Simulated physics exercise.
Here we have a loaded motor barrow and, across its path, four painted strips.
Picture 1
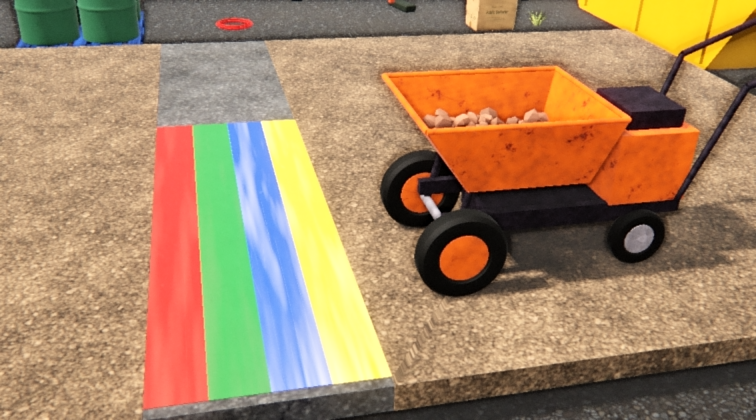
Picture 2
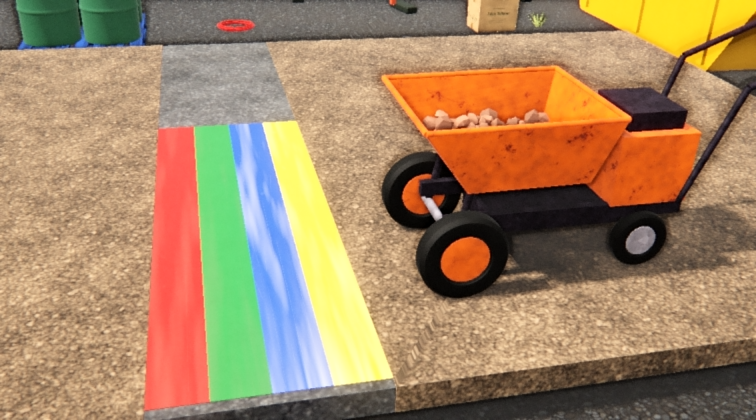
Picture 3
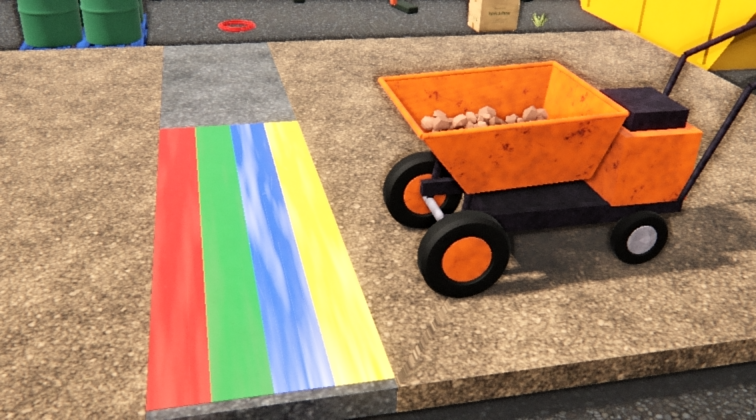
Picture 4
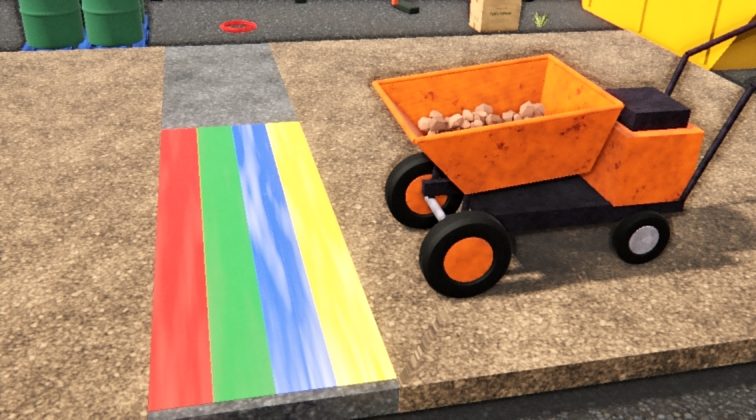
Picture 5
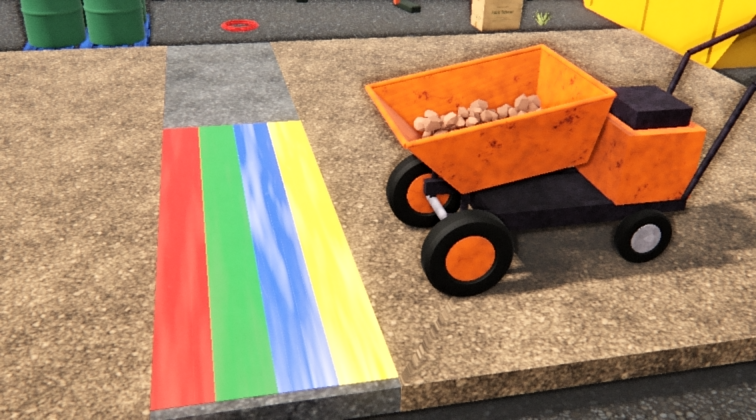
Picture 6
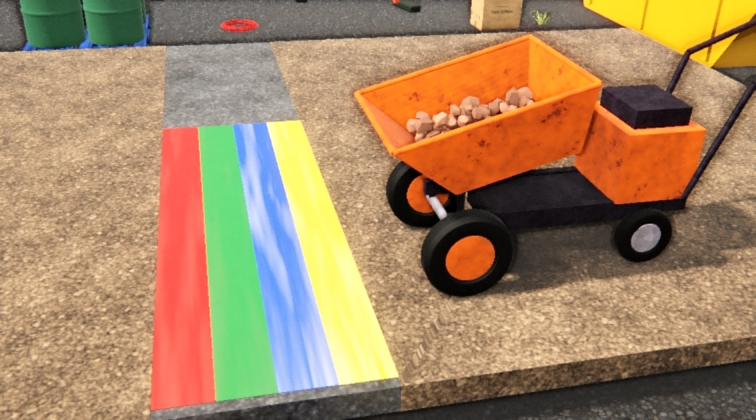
The orange skip of a motor barrow loaded with lumps of rubble sits level, then tilts forward to the left, its lip lowering toward four painted strips of red, green, blue and yellow, while the wheels stay almost still.
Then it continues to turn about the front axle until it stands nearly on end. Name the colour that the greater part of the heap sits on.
Blue.
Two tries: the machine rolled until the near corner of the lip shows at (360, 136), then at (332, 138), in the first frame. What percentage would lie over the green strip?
Near 40 and 20 percent respectively.
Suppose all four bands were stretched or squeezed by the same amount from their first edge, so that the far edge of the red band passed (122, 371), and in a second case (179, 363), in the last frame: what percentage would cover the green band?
Close to 10 percent, and close to 20 percent.
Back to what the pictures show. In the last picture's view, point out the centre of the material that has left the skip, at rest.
Close to (271, 269) in the last picture.
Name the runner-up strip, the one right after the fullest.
Green.
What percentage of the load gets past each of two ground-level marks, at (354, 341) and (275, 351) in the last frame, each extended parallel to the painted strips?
About 70 % and 20 %.
Just after the last frame, skip tipped steeply; every one in the skip.
A moment on, skip tipped right over; the larger part in the skip; just a few over the yellow strip; about a tenth over the blue strip.
Further on, skip tipped right over; roughly a third in the skip; just a few over the yellow strip; roughly half over the blue strip; roughly a quarter over the green strip; just a few over the red strip; just a few off the paint.
When it is over, skip tipped right over; roughly a third in the skip; just a few over the yellow strip; roughly a third over the blue strip; roughly a quarter over the green strip; just a few over the red strip; just a few off the paint.
